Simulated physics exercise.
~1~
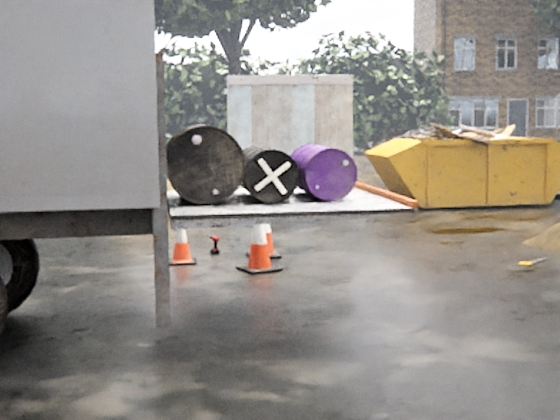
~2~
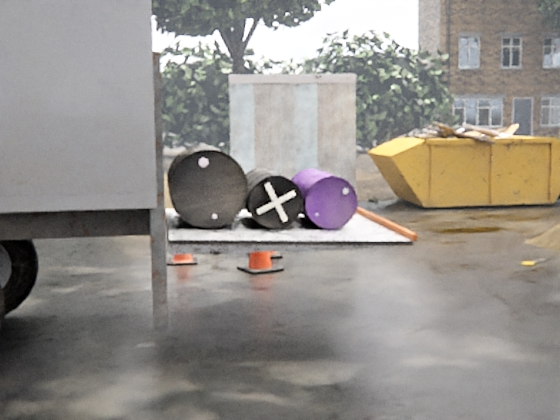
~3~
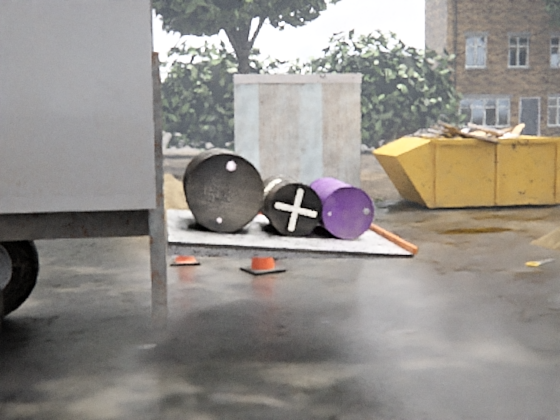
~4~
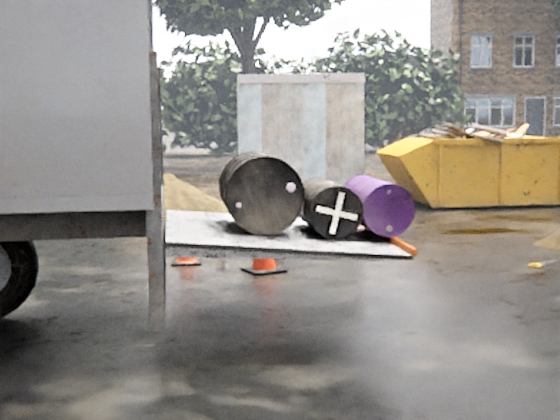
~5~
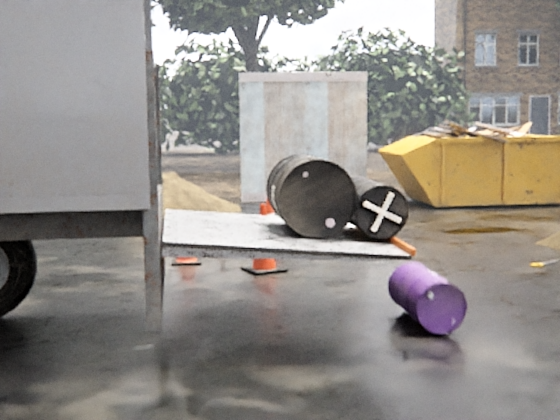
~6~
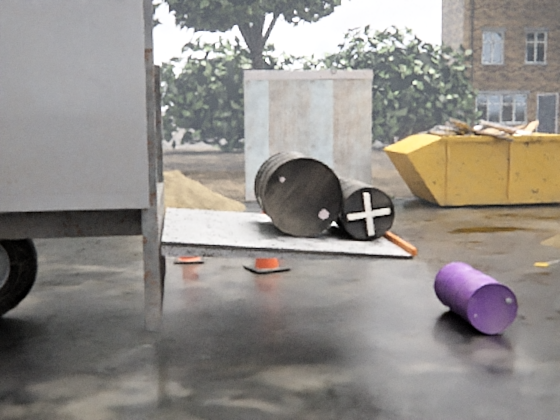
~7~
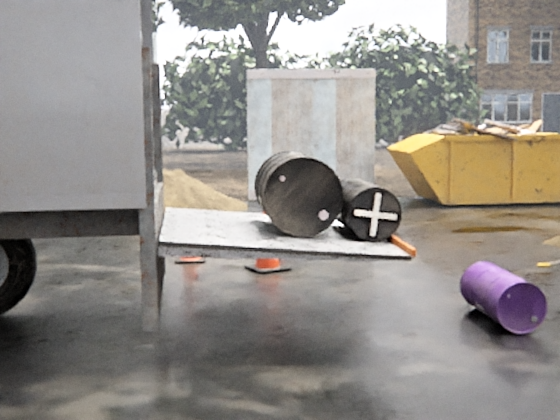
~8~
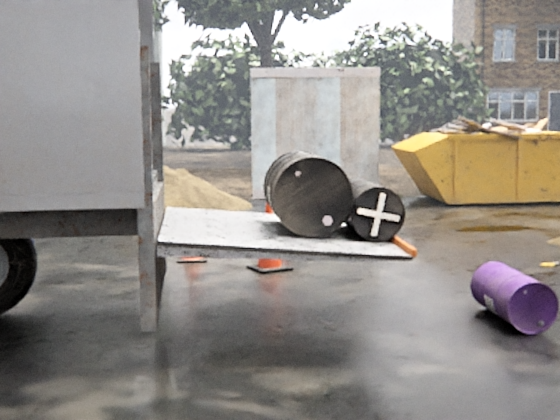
Wet yard with yellow skip, three drums rolling right on a lowered, tilting plate, the purple one dropping onto the ground.
